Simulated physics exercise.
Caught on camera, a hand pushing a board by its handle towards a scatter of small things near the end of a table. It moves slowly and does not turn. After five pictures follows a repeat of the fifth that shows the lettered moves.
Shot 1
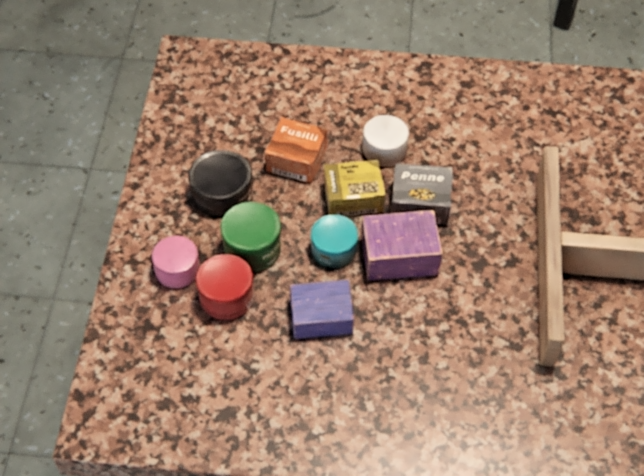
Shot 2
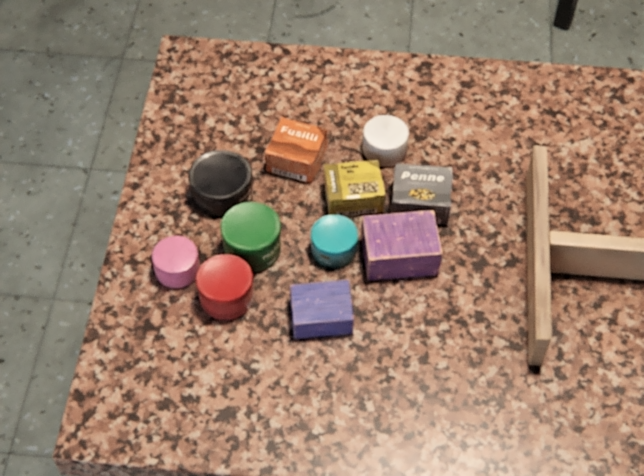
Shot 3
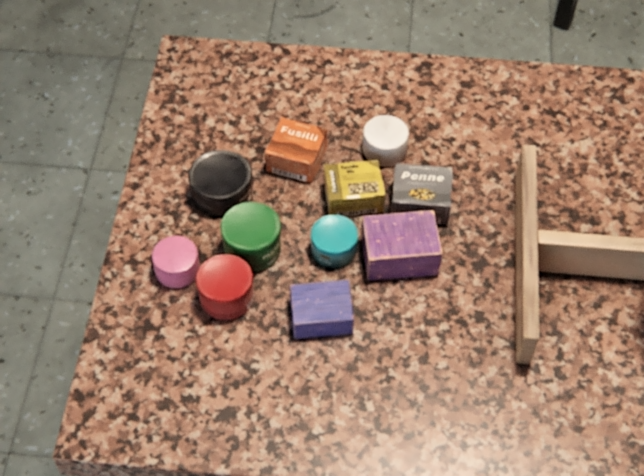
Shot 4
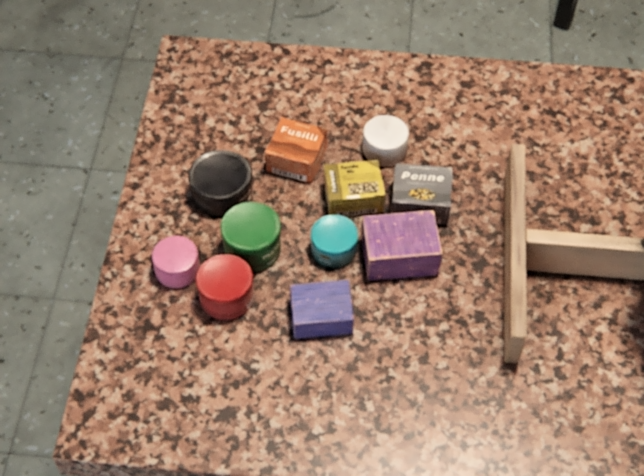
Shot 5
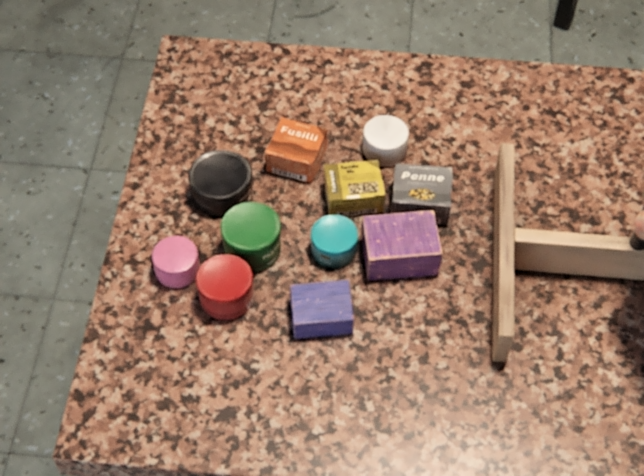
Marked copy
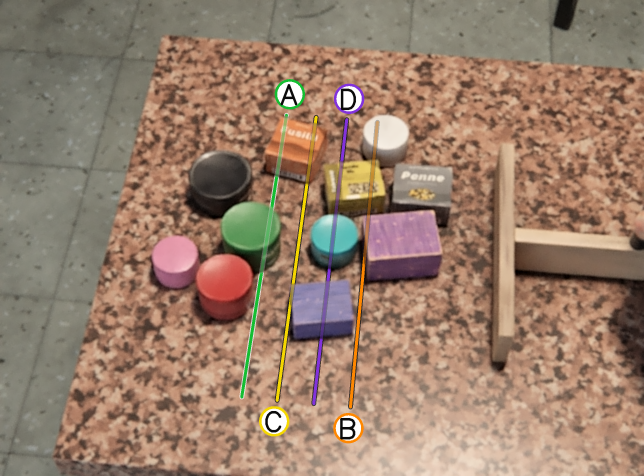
On a speckled stone tabletop, a wooden board with a handle slid slowly leftwards towards a cluster of small tubs, packets and blocks, which stayed still as a hand came into view at the right edge.
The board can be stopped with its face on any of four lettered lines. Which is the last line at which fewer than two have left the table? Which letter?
No second one falls up to A.
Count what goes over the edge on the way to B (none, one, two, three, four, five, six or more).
The count is none.
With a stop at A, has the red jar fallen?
No.
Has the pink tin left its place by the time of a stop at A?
Yes.
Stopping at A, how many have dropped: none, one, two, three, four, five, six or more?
The count is none.
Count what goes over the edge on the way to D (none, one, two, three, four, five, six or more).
By then, none.
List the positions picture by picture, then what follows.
The first picture shows blue block (322, 309); red jar (226, 287); pink tin (176, 263).
The second picture shows board (543, 236); white tin (386, 141).
The third picture shows board (531, 235); grey packet (422, 194).
The fourth picture shows board (519, 234); orange packet (297, 151).
The fifth picture shows board (507, 233); green tub (251, 237); yellow packet (354, 188); blue block (322, 309).
On the marked copy, A at (266, 243); B at (365, 252); C at (298, 246); D at (332, 249).
With A. Early on, board (419, 226); orange packet (286, 145); turquoise jar (313, 239).
Further on, board (333, 219); pink tin (161, 270); black jar (185, 181).
At the end, board (271, 214); black jar (127, 175); green tub (129, 230); none fallen.
As for the rest, B is within the limit but short; C is within the limit but short; D is within the limit but short.
